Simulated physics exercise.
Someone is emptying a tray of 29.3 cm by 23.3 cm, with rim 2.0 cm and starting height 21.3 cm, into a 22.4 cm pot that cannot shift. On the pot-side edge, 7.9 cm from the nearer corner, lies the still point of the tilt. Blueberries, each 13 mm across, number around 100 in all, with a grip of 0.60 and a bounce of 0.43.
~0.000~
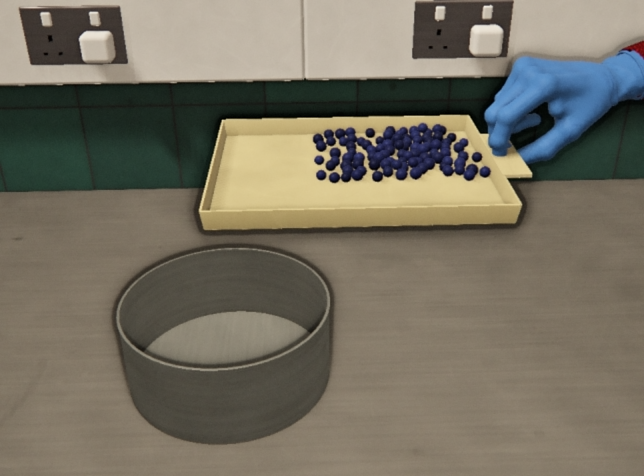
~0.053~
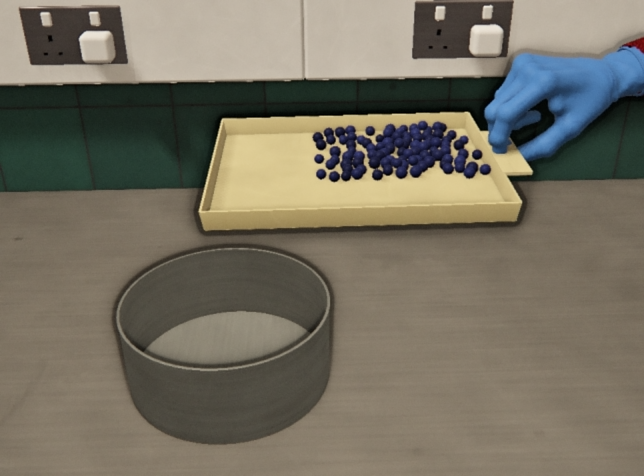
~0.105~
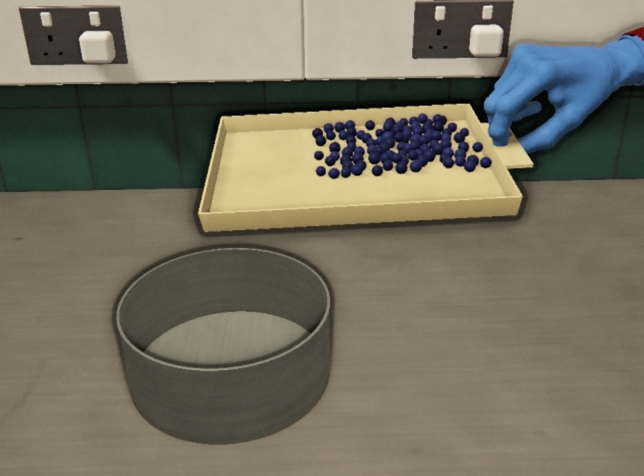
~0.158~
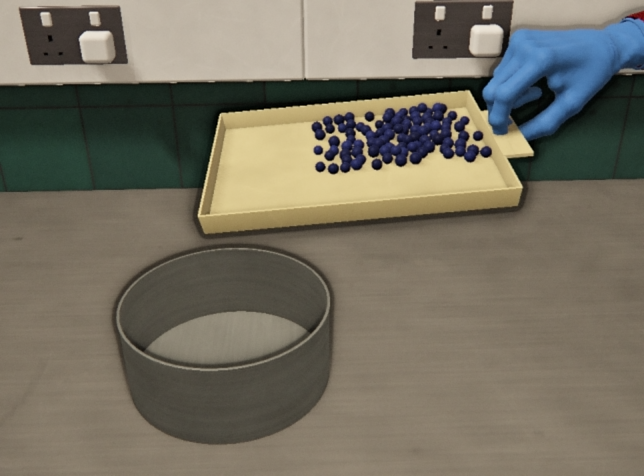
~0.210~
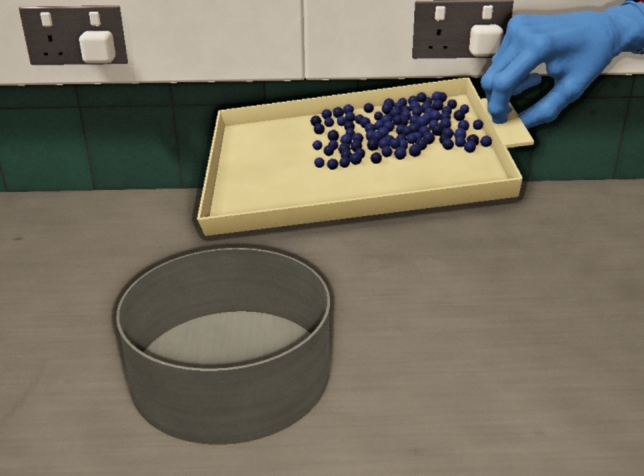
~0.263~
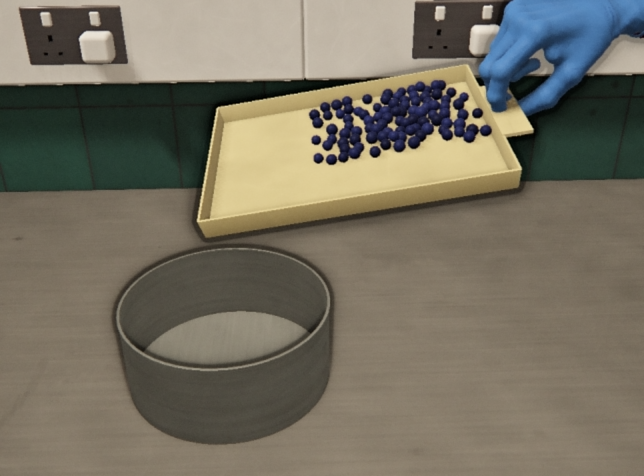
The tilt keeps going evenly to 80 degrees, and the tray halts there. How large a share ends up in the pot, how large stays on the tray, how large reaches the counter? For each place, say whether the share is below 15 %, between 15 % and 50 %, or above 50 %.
At the end, pot: Moderate; tray: Predominant; counter: Minimal.
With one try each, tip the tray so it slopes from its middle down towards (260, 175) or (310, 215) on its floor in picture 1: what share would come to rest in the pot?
The share comes to roughly 0 in a hundred, then roughly 10 in a hundred.
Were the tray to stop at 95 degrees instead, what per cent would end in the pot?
Then about 90 per cent.
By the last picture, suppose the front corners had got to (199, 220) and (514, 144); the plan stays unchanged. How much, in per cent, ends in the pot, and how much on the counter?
Pot 35 % / counter 5 %.
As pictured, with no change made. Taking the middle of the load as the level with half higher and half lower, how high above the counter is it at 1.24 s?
Roughly 22 centimetres, give or take.
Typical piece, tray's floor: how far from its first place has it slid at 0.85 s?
Displacement on the tray: Roughly 18 cm.
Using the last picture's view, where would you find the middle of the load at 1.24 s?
At that moment the load's centre is around (221, 203).
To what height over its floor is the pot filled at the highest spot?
I'd put it at close to 1.5 centimetres.
After 0.85 s, tilt 44 degrees; the tray holds 100 %, the pot 0 %.
Then, at 1.24 s, tilt 65 degrees; the tray holds 80 %, the pot 20 %.
Then, at 1.71 s, tilt 80 degrees; the tray holds 70 %, the pot 25 %.
By 2.3 s all is still; pot 30 %, tray 70 %, counter 0 %.
